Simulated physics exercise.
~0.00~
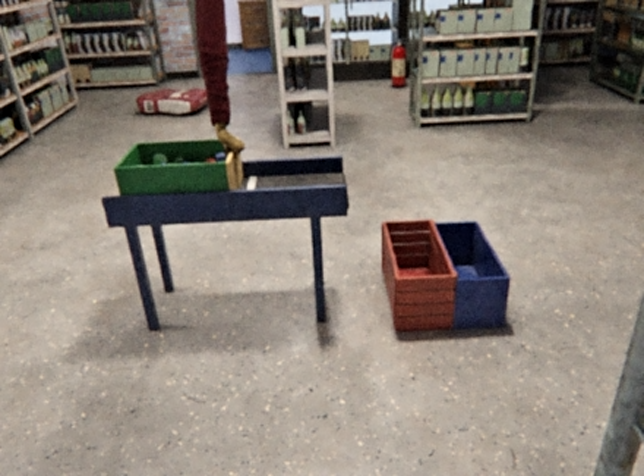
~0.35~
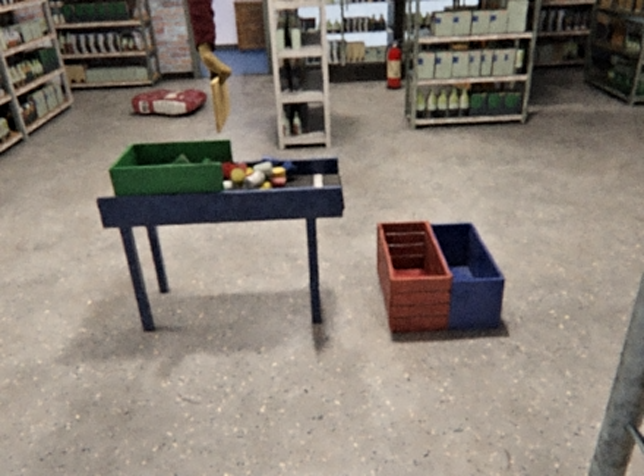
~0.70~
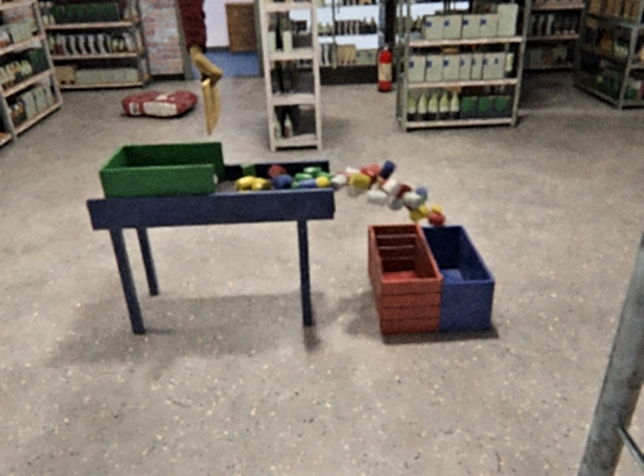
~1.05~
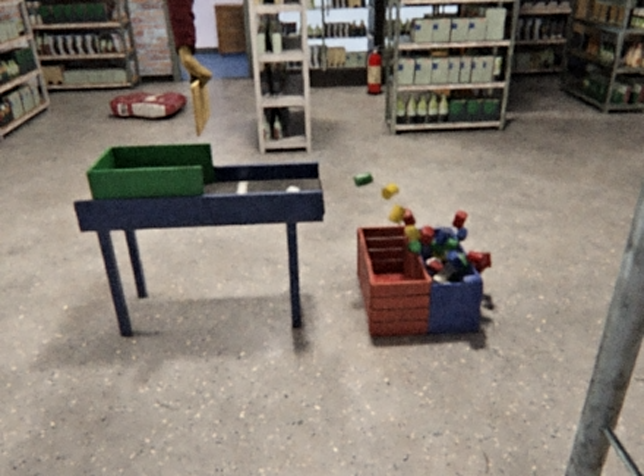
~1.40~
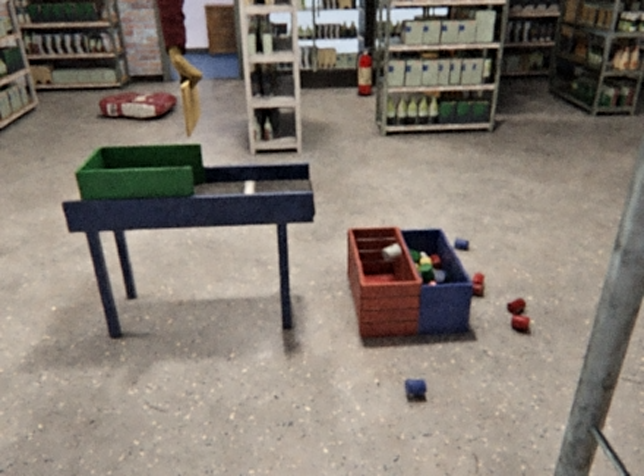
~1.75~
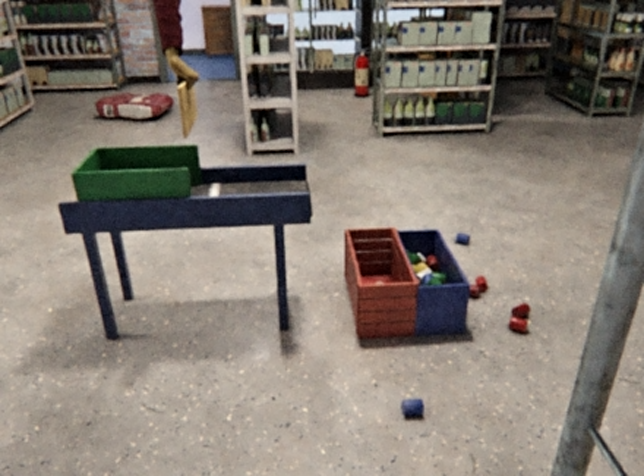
In a storeroom, a belt flings jars mostly into the blue bin, scattering several outside.
